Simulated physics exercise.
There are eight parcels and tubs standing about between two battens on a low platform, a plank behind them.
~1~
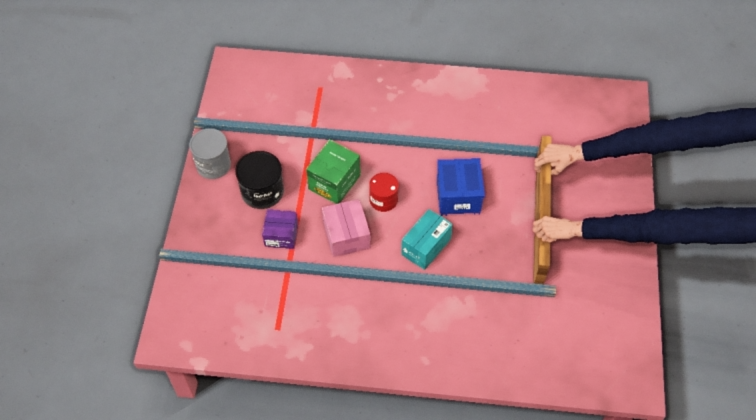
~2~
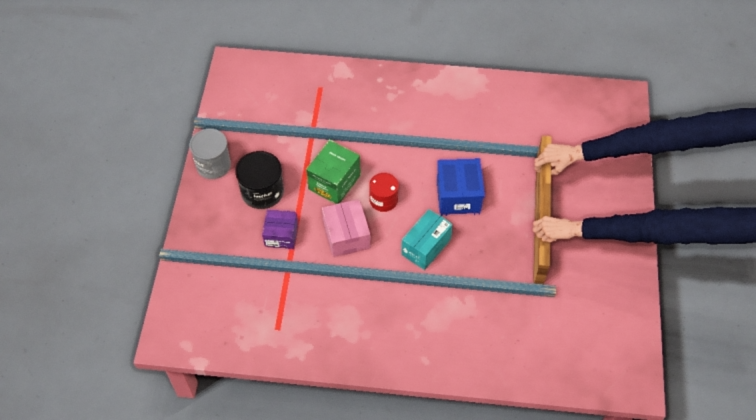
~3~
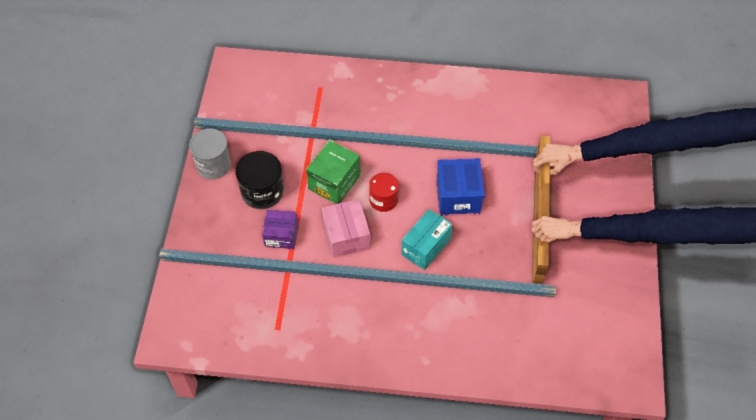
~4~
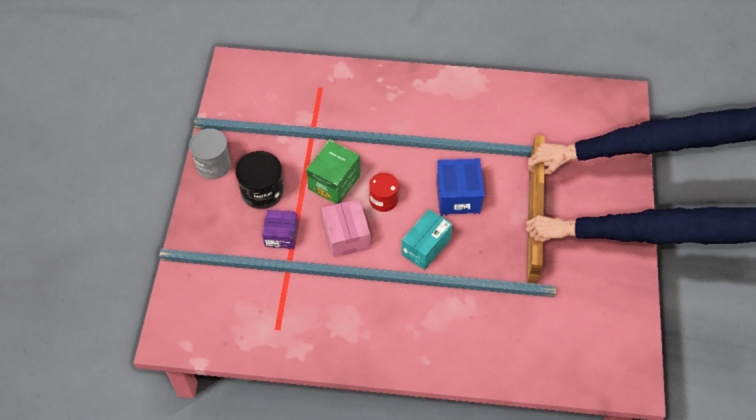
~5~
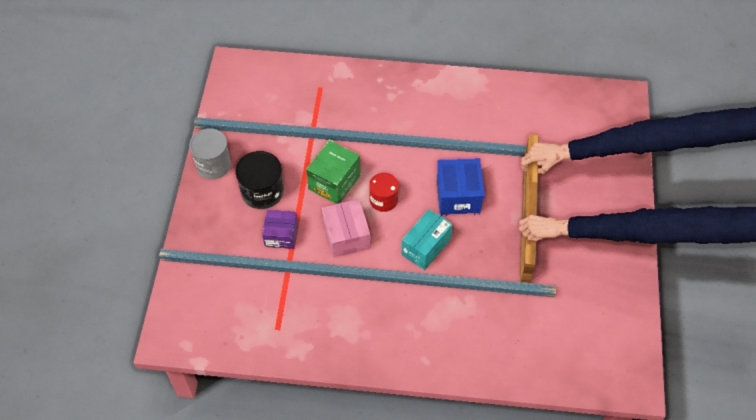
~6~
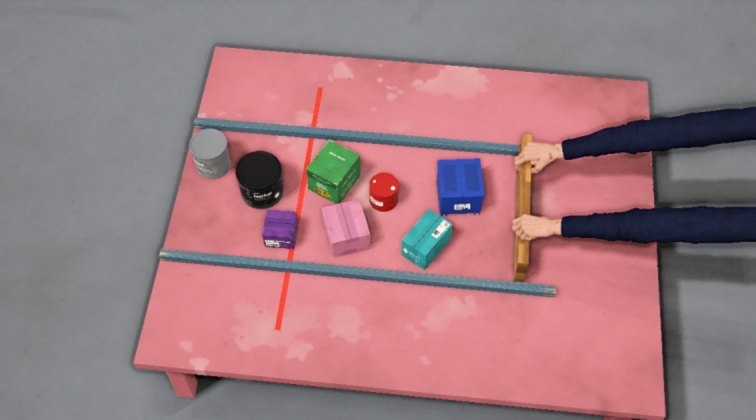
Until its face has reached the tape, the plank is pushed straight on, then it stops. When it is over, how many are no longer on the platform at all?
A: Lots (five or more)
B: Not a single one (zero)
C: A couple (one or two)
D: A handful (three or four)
The answer is B.
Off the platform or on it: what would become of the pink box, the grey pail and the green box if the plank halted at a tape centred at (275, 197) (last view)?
Taking them in turn: Pink box is still there, grey pail ends up off it, green box is still there.
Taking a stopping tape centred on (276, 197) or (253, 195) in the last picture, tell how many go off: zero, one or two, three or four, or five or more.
For each place: One to two; three to four.
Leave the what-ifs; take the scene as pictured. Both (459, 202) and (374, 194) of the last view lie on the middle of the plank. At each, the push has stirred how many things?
At the one place 1, at the other 5.
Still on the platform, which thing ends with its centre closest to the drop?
Foremost: The grey pail.
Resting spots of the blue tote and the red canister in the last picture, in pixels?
One is at about (283, 170), the other at about (245, 182).
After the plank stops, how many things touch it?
At rest, 2 are in contact.
A little later, none off yet; grey pail at rest near (211, 155); black pail at rest near (260, 181); purple parcel at rest near (281, 230).
When it is over, the number that fall off is zero.
